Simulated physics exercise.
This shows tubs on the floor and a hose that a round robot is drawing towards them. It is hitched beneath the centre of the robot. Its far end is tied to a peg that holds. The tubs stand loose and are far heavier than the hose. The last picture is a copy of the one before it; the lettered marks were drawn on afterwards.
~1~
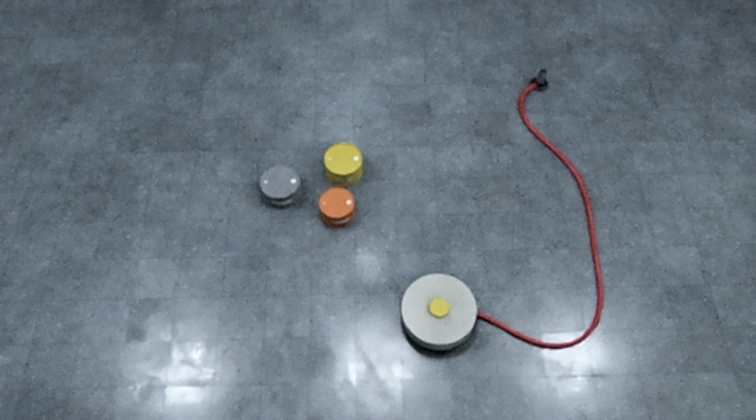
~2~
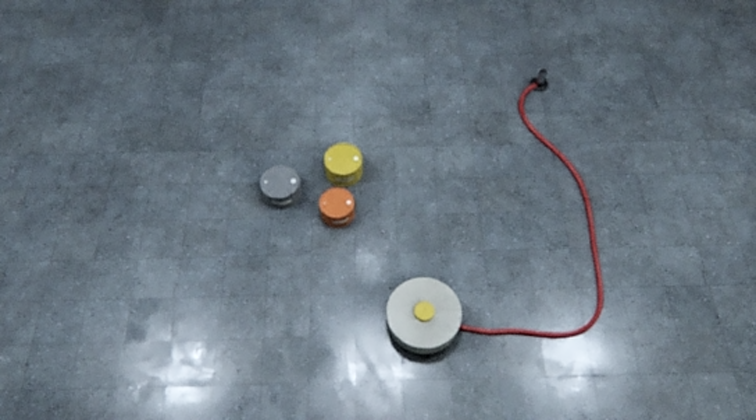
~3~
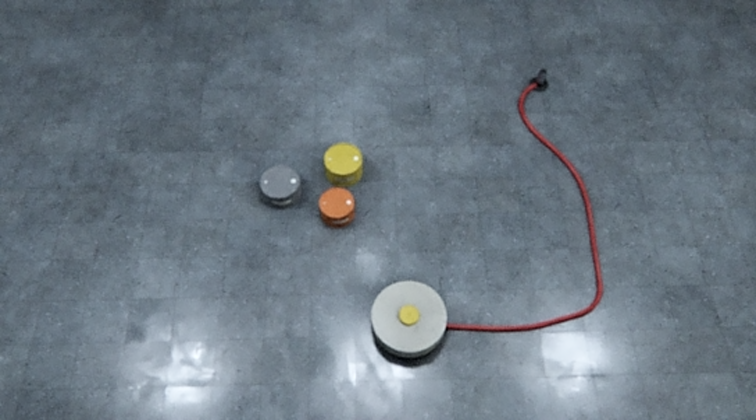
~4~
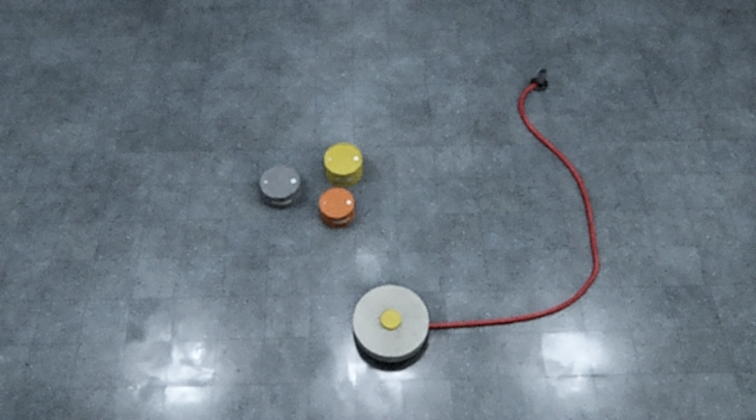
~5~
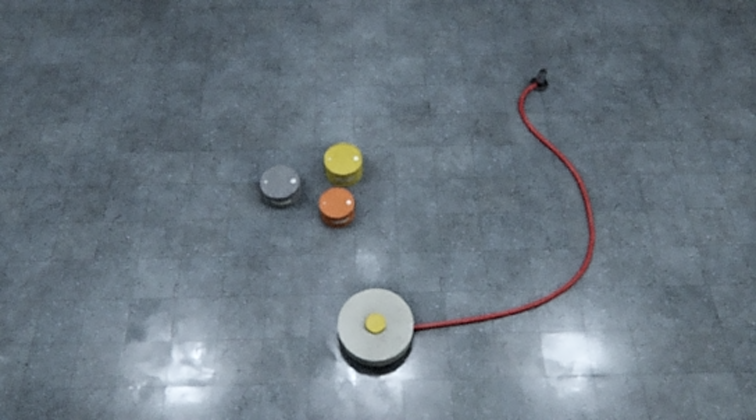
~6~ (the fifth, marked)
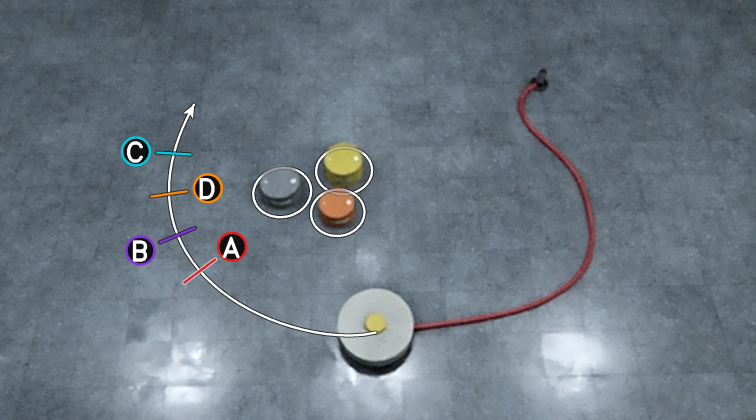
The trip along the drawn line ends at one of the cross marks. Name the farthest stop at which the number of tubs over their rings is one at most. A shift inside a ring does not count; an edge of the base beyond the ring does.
Up to mark C.
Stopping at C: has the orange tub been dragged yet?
Yes.
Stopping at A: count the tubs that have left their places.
By then, none.
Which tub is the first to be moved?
Orange.
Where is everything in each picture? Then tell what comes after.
In the first picture, yellow tub (344, 165); orange tub (337, 208); robot (438, 313).
In the second picture, robot (424, 316); grey tub (281, 187).
In the third picture, robot (409, 320); orange tub (337, 208).
In the fourth picture, robot (391, 324); grey tub (281, 187).
In the fifth picture, robot (376, 328); orange tub (337, 208); peg (541, 78); grey tub (281, 187).
On the marked copy, A at (200, 271); B at (178, 235); C at (174, 154); D at (169, 194); the route from (376, 333) via (192, 261) to (194, 105).
Taking C. A third of the way, robot (252, 307).
Two thirds of the way, robot (175, 229).
When it is over, robot (171, 147); orange tub (330, 192); one over the rings.
As for the rest, A is within the limit but short; B is within the limit but short; D is within the limit but short.
